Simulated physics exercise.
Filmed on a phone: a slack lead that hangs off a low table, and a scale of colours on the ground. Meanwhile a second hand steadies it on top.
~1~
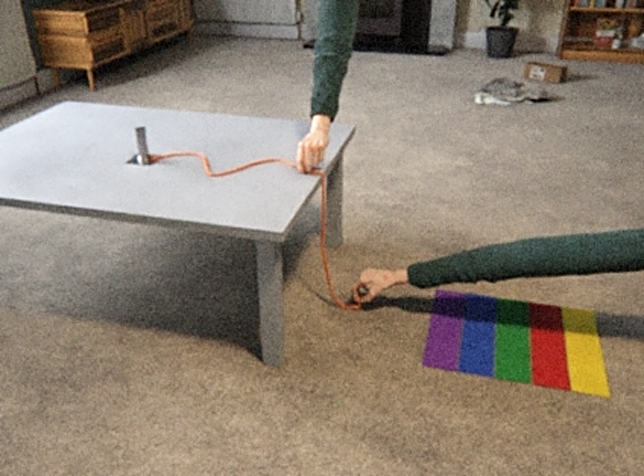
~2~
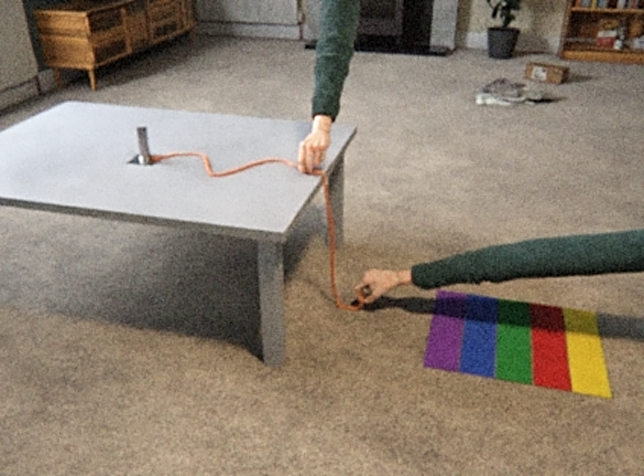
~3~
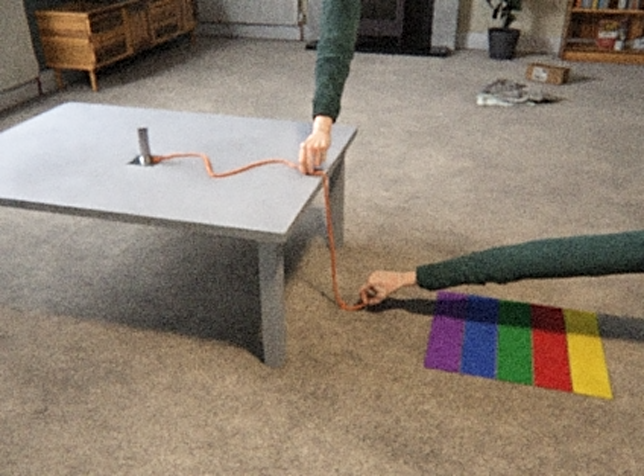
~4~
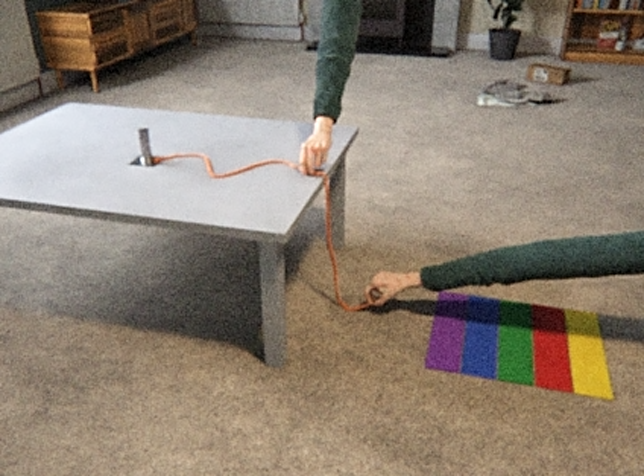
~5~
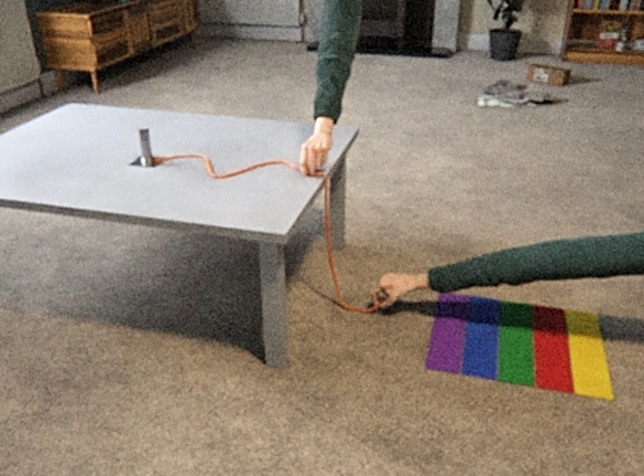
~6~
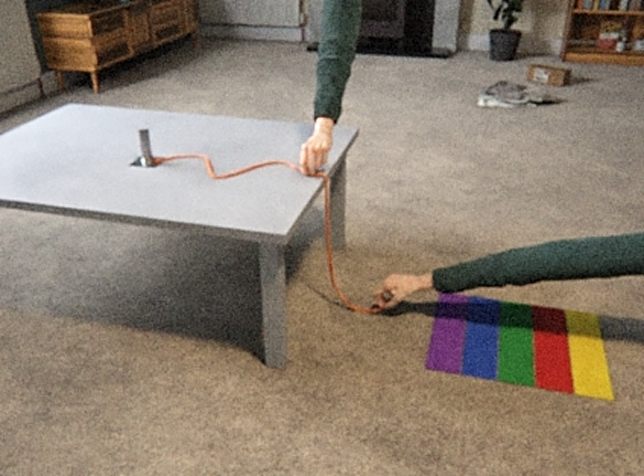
To begin with, an orange lead winds across a low grey table and hangs over its edge, one hand pressing it there while another holds its lower end near the carpet. The lower hand then shifts the end slightly right, beside the purple side of a striped colour strip, while the upper hand stays put.
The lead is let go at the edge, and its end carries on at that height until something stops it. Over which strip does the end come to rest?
Over the red strip.
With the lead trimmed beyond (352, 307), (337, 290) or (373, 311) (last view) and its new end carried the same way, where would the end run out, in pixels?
About (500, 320), then (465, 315), then (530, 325).
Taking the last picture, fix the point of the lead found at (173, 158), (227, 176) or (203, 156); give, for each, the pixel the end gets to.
(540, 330), (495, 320) and (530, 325).
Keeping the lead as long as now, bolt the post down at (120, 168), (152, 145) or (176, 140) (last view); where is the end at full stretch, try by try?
First (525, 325), then (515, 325), and last (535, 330).
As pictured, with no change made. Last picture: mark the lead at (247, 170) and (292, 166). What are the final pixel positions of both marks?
End: (297, 175) and then (348, 195).
A little later, end near (484, 320); over blue.
Next, end near (525, 326); over green.
When it is tight, end near (550, 330); over red. The end stops over the red strip.
